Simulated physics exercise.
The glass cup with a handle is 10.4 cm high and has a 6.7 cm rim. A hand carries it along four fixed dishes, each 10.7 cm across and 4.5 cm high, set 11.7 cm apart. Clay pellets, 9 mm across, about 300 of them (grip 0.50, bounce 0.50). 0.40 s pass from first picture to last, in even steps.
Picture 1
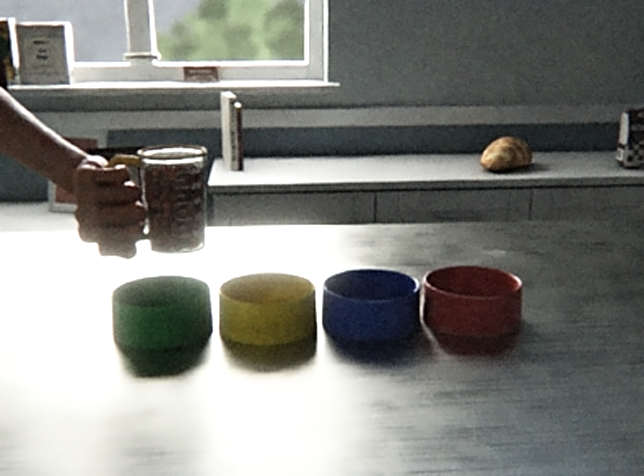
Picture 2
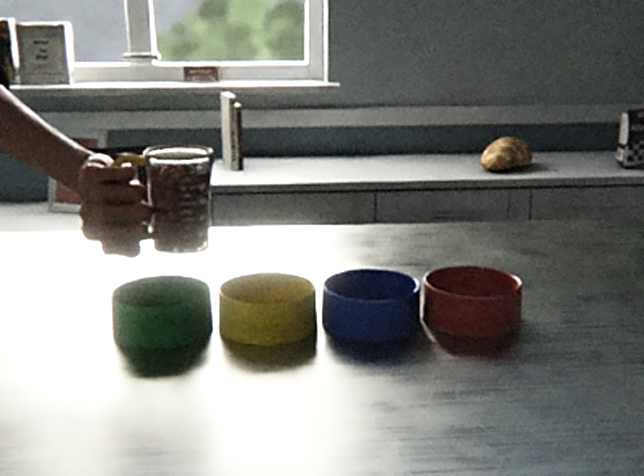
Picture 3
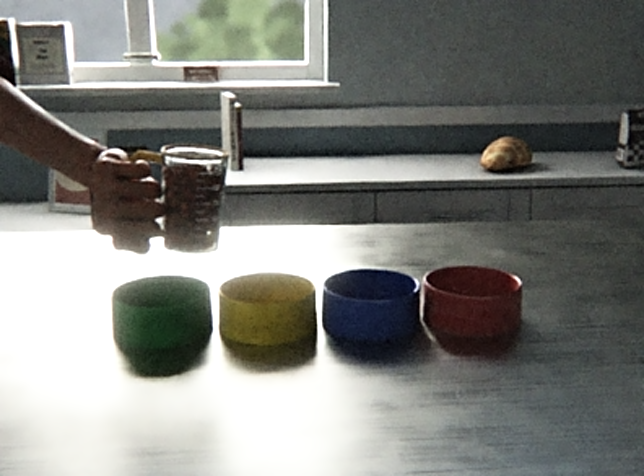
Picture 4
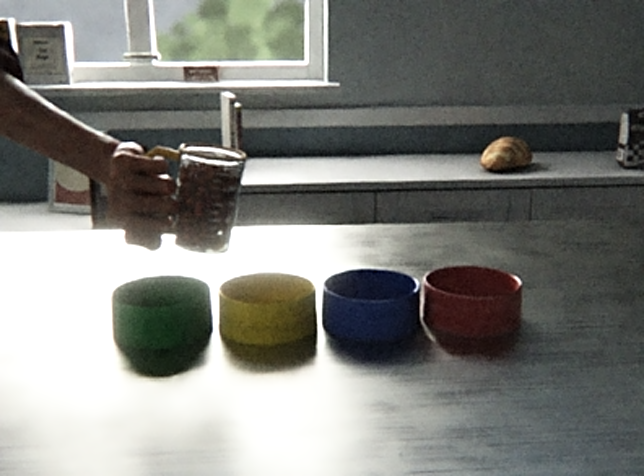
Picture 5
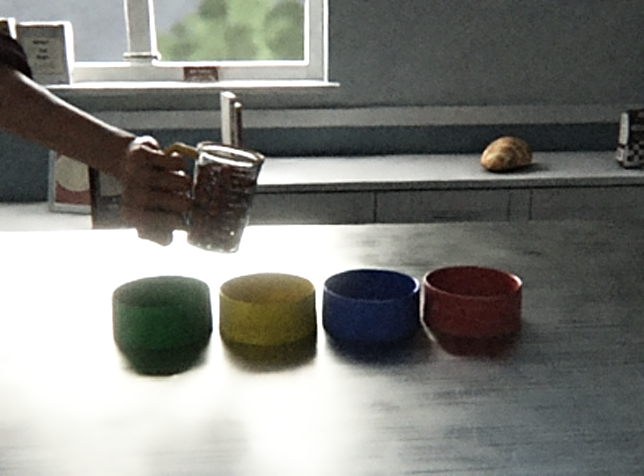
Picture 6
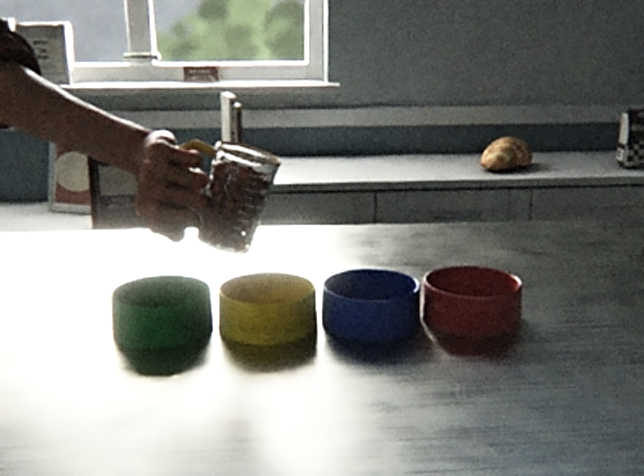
A hand holds a clear glass cup with a handle, filled with small dark pieces, above a grey table in a dim kitchen, seen from the front and slightly above. Green, yellow, blue and red dishes stand left to right below, with a window, books and bread behind. The hand moves the cup steadily right, tilting it gradually rightward, while the camera stays still.
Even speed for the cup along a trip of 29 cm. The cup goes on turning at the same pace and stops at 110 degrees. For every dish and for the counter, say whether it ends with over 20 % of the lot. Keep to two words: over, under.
Red dish: Over, blue dish: Under, green dish: Under, yellow dish: Under, counter: Under.
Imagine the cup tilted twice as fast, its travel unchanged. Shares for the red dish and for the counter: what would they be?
Then: Red 90; counter 10.
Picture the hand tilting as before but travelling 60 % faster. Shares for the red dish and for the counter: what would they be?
Red: 100; counter: 0.
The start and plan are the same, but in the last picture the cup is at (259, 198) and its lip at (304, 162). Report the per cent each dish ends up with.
Per cent kept: Red 100, blue 0, green 0, yellow 0.
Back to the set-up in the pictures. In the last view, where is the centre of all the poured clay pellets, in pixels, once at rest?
My guess is close to (484, 301).
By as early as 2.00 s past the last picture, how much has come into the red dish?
Around 40 in a hundred by then.
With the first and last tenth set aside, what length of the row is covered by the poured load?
About 6 cm.
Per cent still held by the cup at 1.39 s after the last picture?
About 95 per cent.
Then, 0.83 s after the last picture, tilt 60 degrees; cup holds 100 %.
Then, 1.39 s after the last picture, tilt 89 degrees; cup holds 95 %, red 5 %.
Then, 2.00 s after the last picture, tilt 110 degrees; cup holds 50 %, red 40 %.
In the end, red 95 %, blue 0 %, green 0 %, yellow 0 %, counter 5 %.
